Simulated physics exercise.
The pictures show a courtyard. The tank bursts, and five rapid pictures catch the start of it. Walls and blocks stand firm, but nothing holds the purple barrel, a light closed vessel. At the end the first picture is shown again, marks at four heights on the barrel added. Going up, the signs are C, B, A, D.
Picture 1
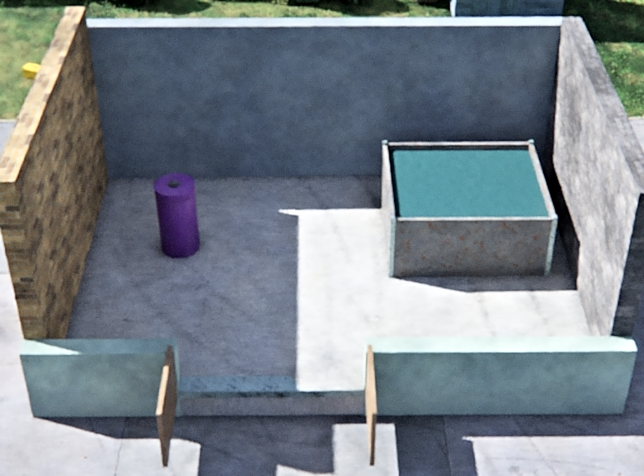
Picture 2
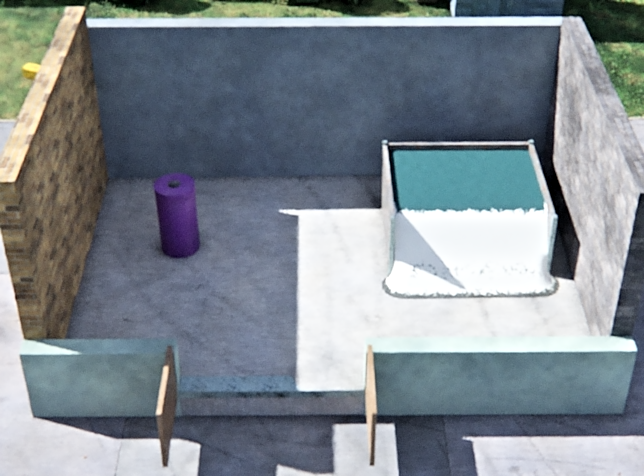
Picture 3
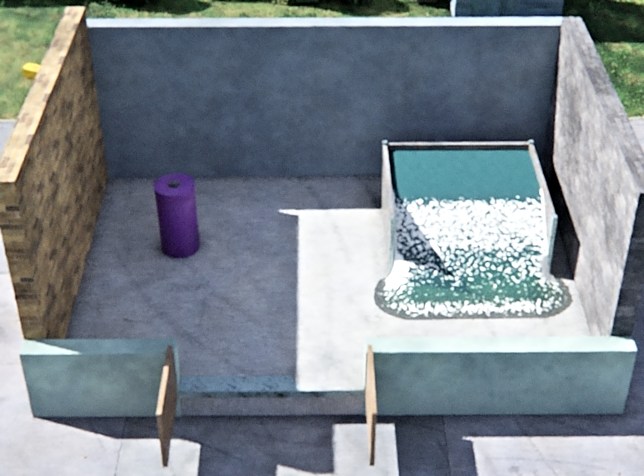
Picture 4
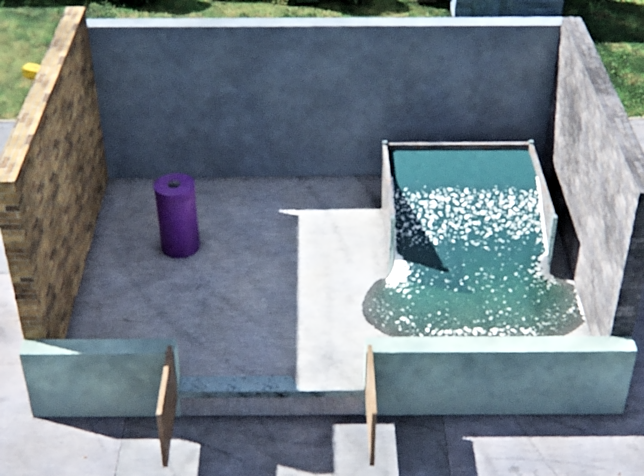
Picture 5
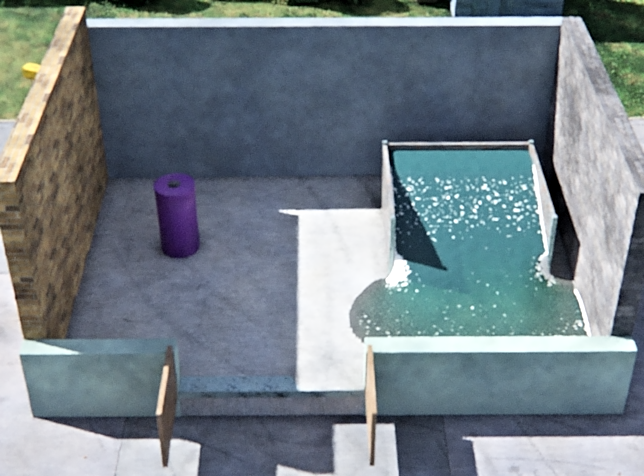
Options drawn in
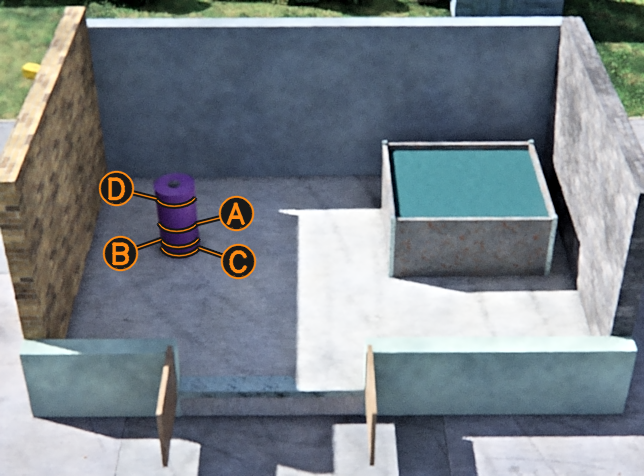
A walled courtyard with a grey floor, partly sunlit, is seen from above and in front by a camera that stays still. A purple barrel stands upright on the left, a square tank full of teal water sits on the right, and a gate stands open in the low, pale front wall. The tank's front side gives way and foamy water pours out, spreading forward and sideways across the right-hand floor while the barrel stays still.
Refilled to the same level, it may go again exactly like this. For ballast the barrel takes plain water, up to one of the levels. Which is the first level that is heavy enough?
That is level B.
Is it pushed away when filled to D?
No.
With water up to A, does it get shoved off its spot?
No, not at all.
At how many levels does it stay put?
Three of the four.
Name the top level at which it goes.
C.
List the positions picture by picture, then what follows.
Lid of the purple barrel at (175, 184); tank full, its middle at (465, 184); open gate at (271, 341).
Water covers 3 % of the ground and is seen nearest the barrel at (392, 285).
Water covers 7 % of the ground and is seen nearest the barrel at (387, 283).
Water covers 13 % of the ground and is seen nearest the barrel at (372, 300).
Lid of the purple barrel at (175, 184); water covers 18 % of the ground and is seen nearest the barrel at (371, 291).
On the marked copy, A at (176, 231); B at (178, 247); C at (179, 255); D at (174, 206); from the bottom up C, B, A, D.
With A, it does not move.
With B, it does not move.
With C, it is pushed about 3 times its own width away.
With D, it does not move.
